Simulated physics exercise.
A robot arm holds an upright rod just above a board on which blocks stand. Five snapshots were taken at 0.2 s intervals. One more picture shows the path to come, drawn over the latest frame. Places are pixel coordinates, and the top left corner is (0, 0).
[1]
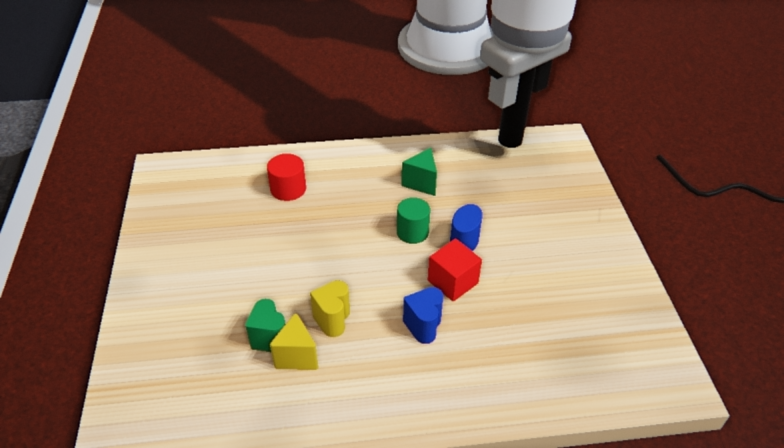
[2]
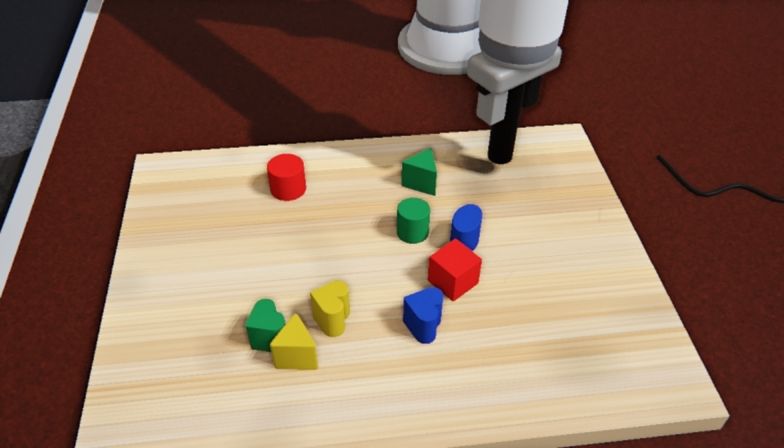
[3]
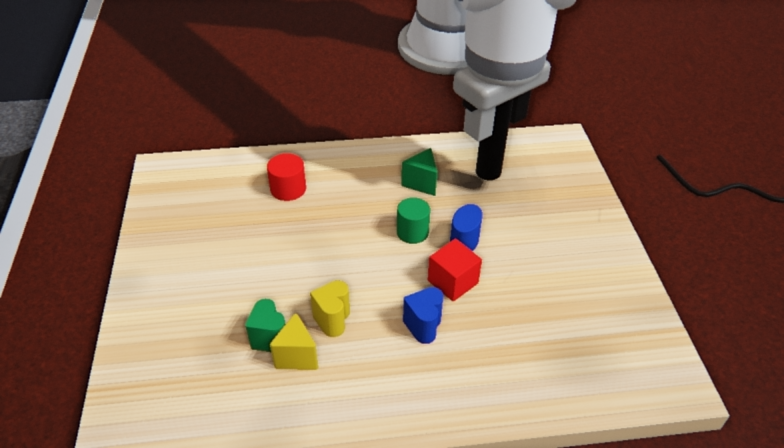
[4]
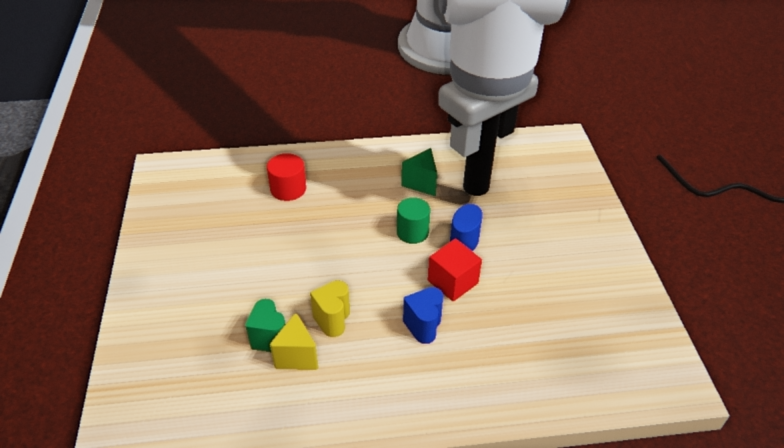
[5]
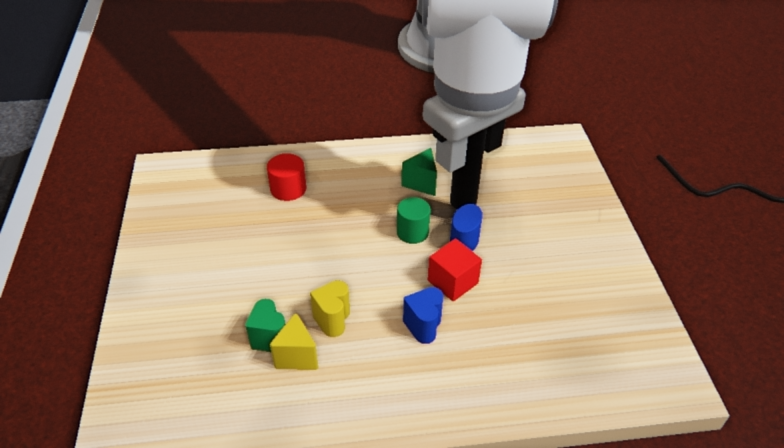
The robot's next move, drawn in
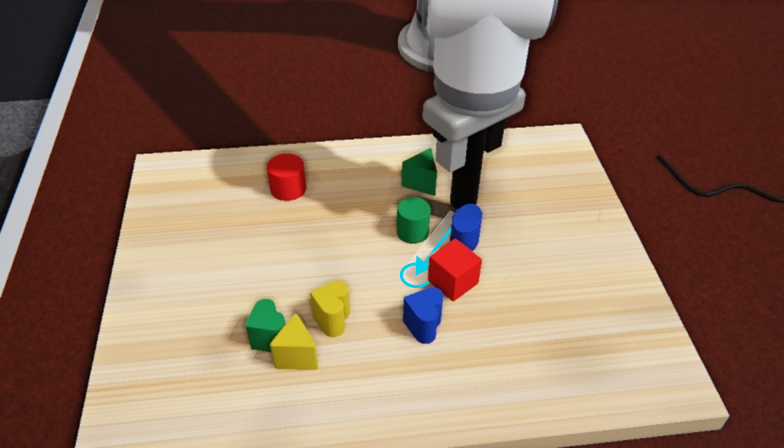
On a light wooden board scattered with red, green, blue and yellow blocks, a robot arm moved its upright black rod from the back edge toward the viewer and slightly left, and no blocks shifted.
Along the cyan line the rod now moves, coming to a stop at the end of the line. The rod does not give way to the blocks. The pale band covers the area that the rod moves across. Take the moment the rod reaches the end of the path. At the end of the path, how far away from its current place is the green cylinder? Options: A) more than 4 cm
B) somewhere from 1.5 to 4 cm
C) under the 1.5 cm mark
(C)
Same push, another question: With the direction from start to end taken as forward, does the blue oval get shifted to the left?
Yes - that is the case.
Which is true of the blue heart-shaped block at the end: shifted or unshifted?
It stays put.
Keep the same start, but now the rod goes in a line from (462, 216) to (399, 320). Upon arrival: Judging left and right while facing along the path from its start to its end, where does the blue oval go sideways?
Goes left.
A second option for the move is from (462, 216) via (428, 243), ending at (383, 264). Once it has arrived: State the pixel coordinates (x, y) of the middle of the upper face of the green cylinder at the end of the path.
Roughly at (384, 212).
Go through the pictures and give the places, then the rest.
In the first frame, rod tip (510, 141); block tops, green cylinder (414, 208); blue heart-shaped block (426, 302); red square block (456, 257); blue oval (468, 217).
In the second frame, rod (500, 157); blocks unchanged.
In the third frame, rod (488, 172); blocks unchanged.
In the fourth frame, rod (476, 187); blocks unchanged.
In the fifth frame, rod (463, 202); green cylinder (414, 208); blue heart-shaped block (426, 302); red square block (456, 257); blue oval (468, 217).
Path on the board, from (462, 216) directly to (416, 275).
The first path, step by step. One third of the way, rod (448, 221); red square block (455, 260); blue oval (467, 233), turned 30° anticlockwise.
Two thirds of the way, rod (433, 240); red square block (454, 261); blue oval (469, 236), turned 45° anticlockwise.
At the end, rod (417, 262); green cylinder in place; blue heart-shaped block in place; red square block (454, 261); blue oval (469, 236), turned 45° anticlockwise.
